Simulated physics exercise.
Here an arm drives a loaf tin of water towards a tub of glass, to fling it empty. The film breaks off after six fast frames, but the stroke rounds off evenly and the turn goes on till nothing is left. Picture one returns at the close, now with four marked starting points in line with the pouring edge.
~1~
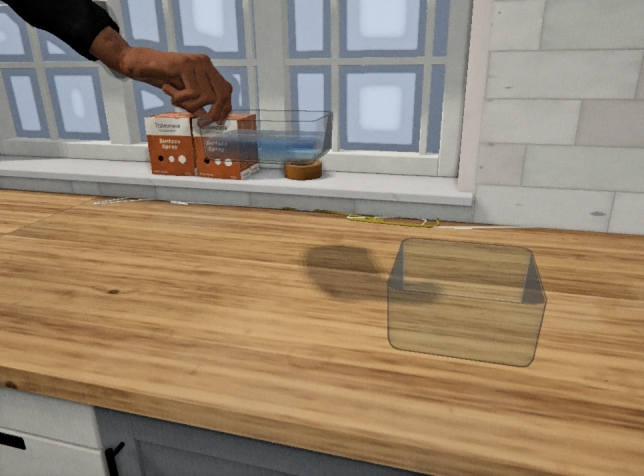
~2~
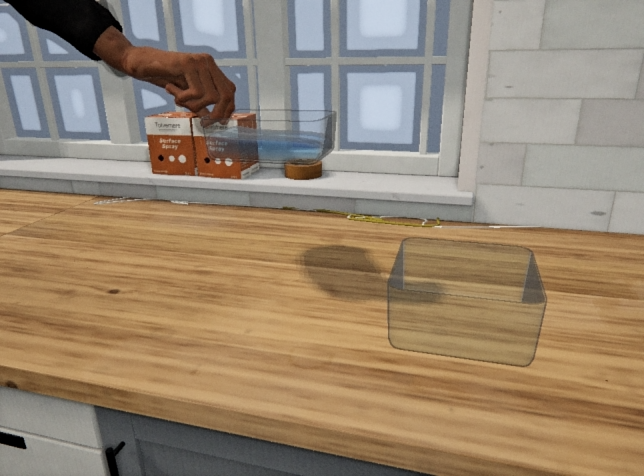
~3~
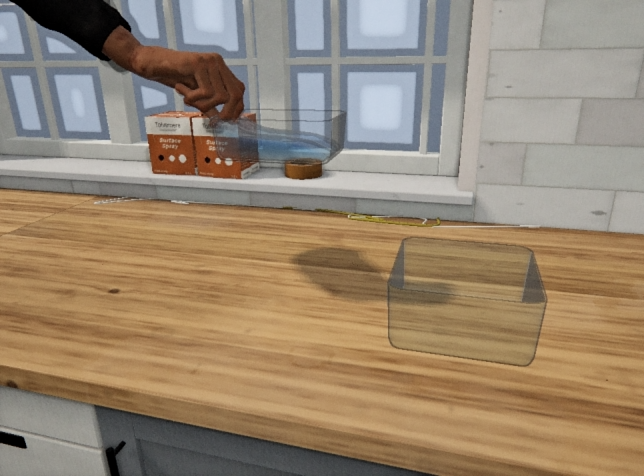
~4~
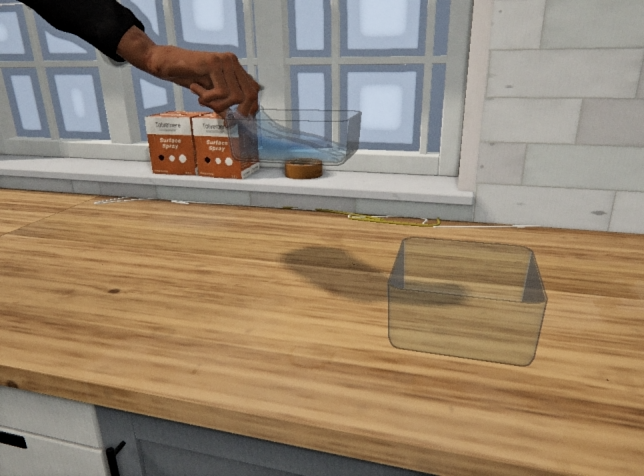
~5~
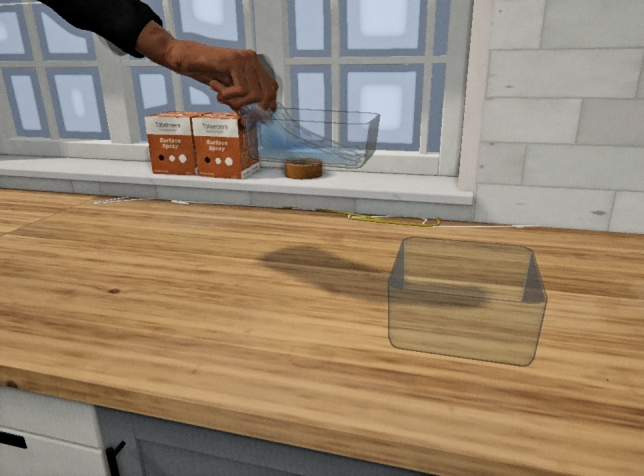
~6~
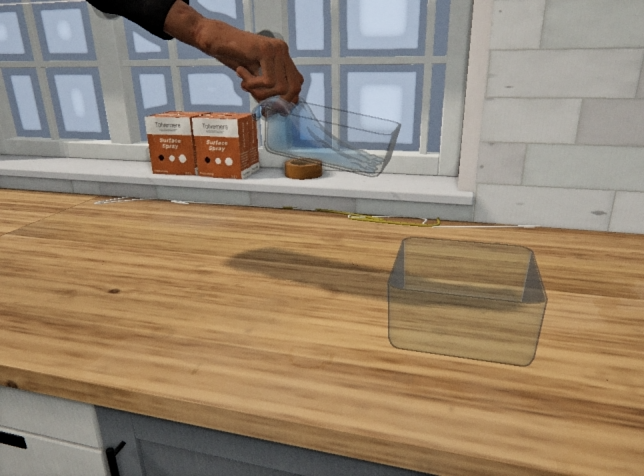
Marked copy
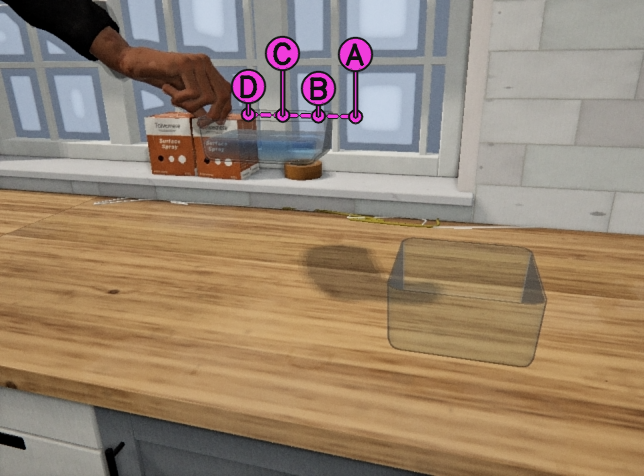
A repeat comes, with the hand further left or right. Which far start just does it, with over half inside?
Choose C.
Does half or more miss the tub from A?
No, that is safe.
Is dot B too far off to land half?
No, not at all.
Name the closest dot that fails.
D.
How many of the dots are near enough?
Three of the four.
On the marked copy, A at (355, 116); B at (318, 116); C at (282, 115); D at (248, 114).
For dot A, about 78 % lands in the tub, 16 % falls short and 6 % goes beside or beyond.
For dot B, about 72 % lands in the tub, 19 % falls short and 9 % goes beside or beyond.
For dot C, about 64 % lands in the tub, 27 % falls short and 10 % goes beside or beyond.
For dot D, about 20 % lands in the tub, 77 % falls short and 3 % goes beside or beyond.
